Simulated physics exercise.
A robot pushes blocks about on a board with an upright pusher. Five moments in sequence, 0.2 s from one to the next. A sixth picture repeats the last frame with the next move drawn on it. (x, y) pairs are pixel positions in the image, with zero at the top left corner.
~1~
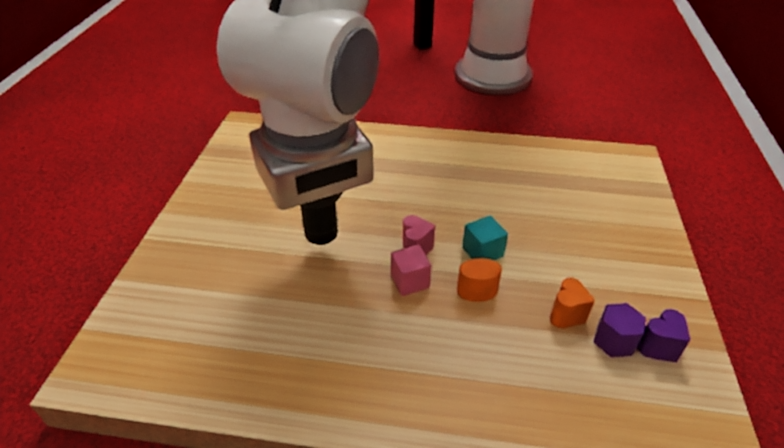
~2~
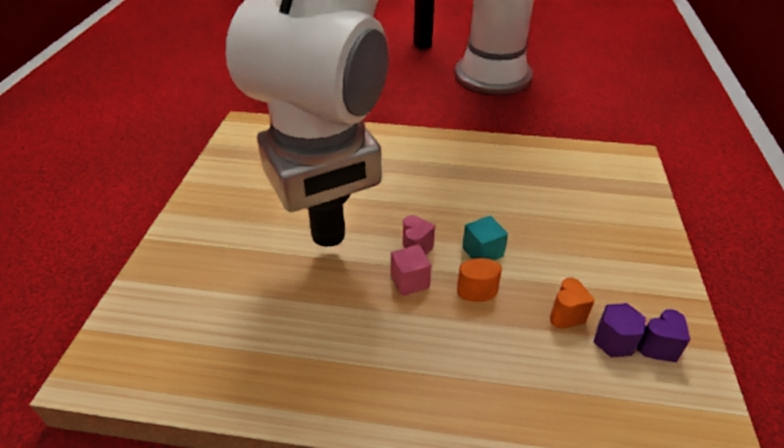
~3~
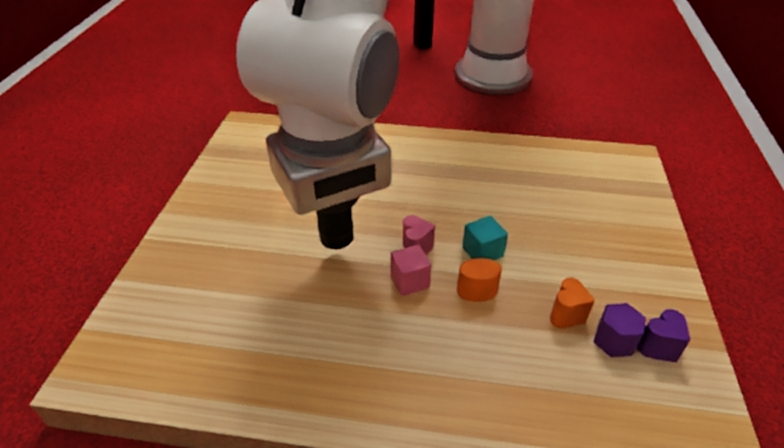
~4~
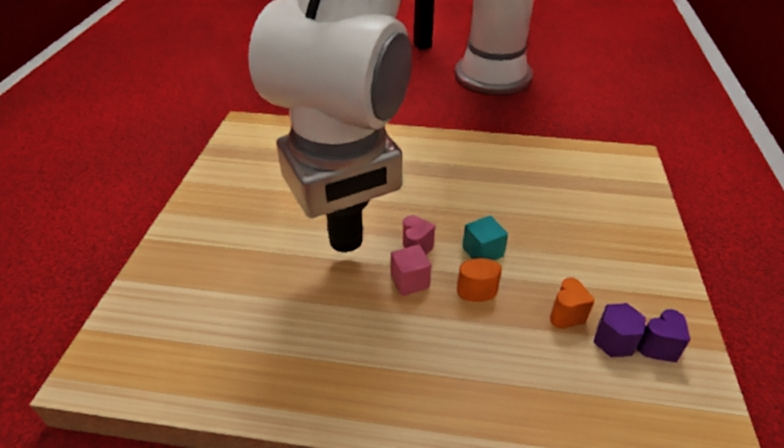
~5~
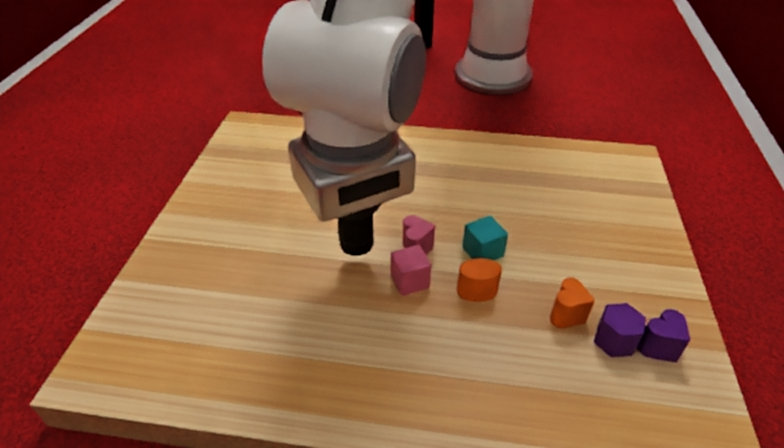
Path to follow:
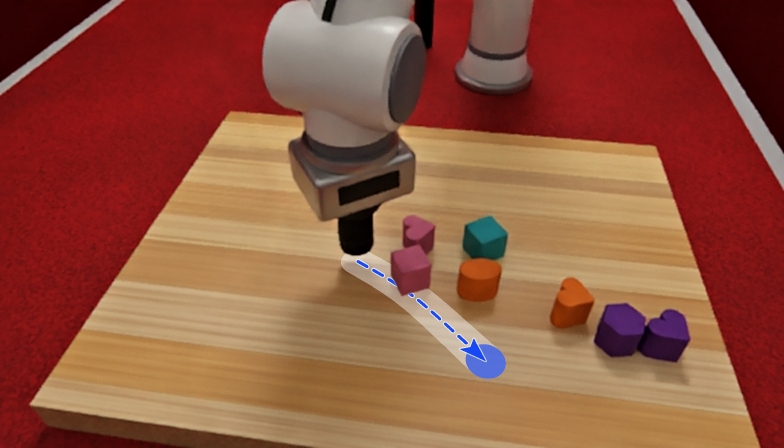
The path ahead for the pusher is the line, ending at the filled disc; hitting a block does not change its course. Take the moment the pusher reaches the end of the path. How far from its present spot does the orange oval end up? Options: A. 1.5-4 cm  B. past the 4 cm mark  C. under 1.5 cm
Letter A.
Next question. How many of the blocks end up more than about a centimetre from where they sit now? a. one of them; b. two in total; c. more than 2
Option b.
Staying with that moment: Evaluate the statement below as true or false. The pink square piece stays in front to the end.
False - the claim does not hold.
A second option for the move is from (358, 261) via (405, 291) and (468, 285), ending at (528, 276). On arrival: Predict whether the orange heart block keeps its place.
Answer: Moved.
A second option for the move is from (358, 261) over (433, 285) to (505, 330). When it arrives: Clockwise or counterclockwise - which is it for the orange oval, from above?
From above, it looks like the orange oval goes counterclockwise.
The drawn path runs from (358, 261) by way of (422, 303) to (486, 361).
What follows on the original path. One third of the way, pusher at (401, 271); pink square piece at (441, 270), turned 20° anticlockwise; orange oval at (485, 268).
Two thirds of the way, pusher at (444, 304); pink square piece at (476, 287), turned 85° anticlockwise; orange oval at (505, 267), turned 15° anticlockwise.
At the end, pusher at (489, 345); pink square piece at (480, 289), turned 105° anticlockwise; pink heart block not moved; orange oval at (505, 267), turned 15° anticlockwise.
